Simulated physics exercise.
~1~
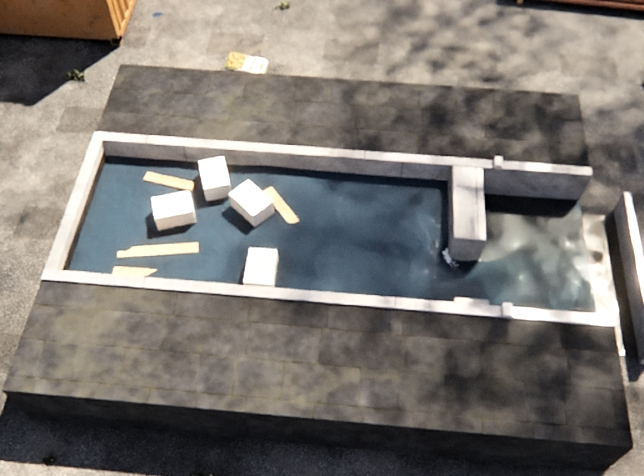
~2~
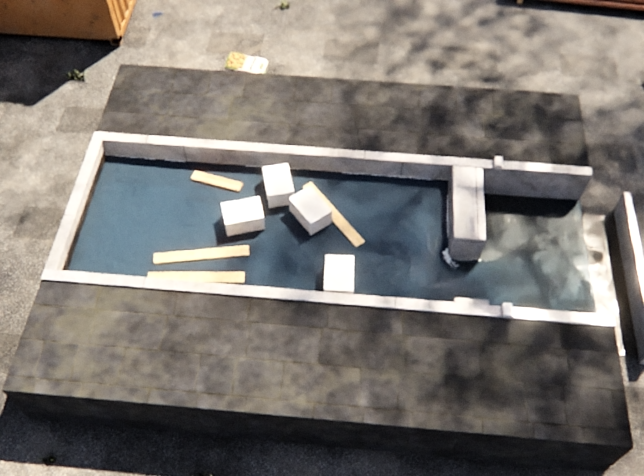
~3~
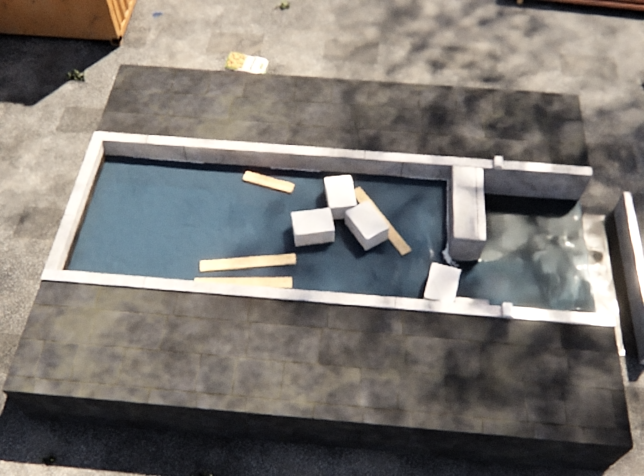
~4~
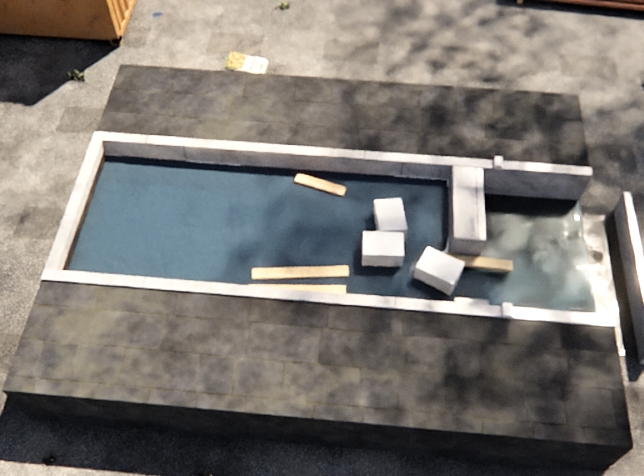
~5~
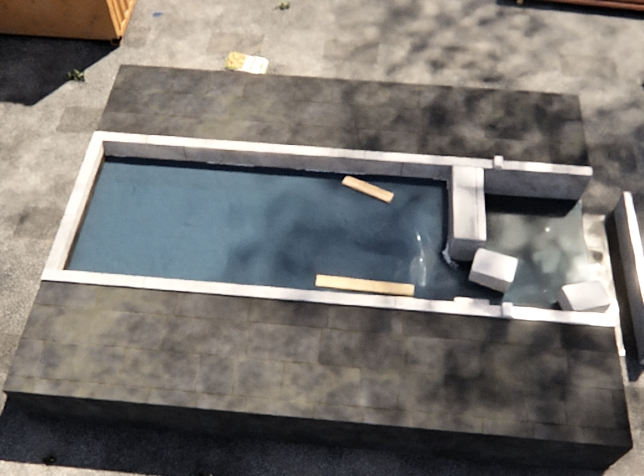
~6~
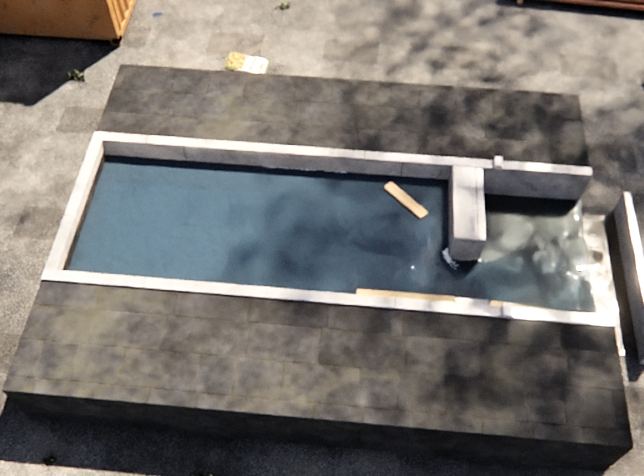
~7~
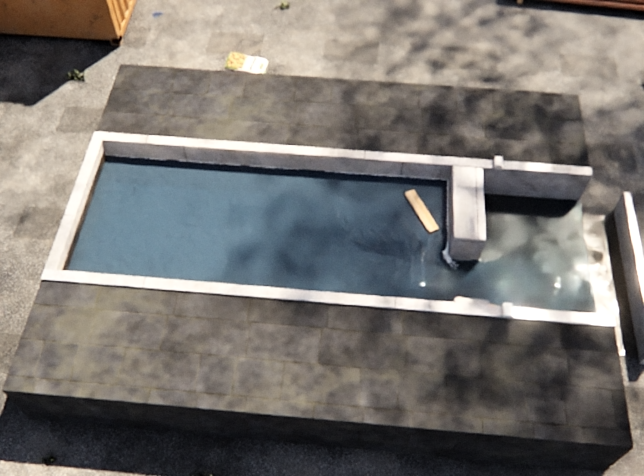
White blocks and pale planks drifting right along a water-filled concrete channel, passing a narrow gap until one plank remains beside it.
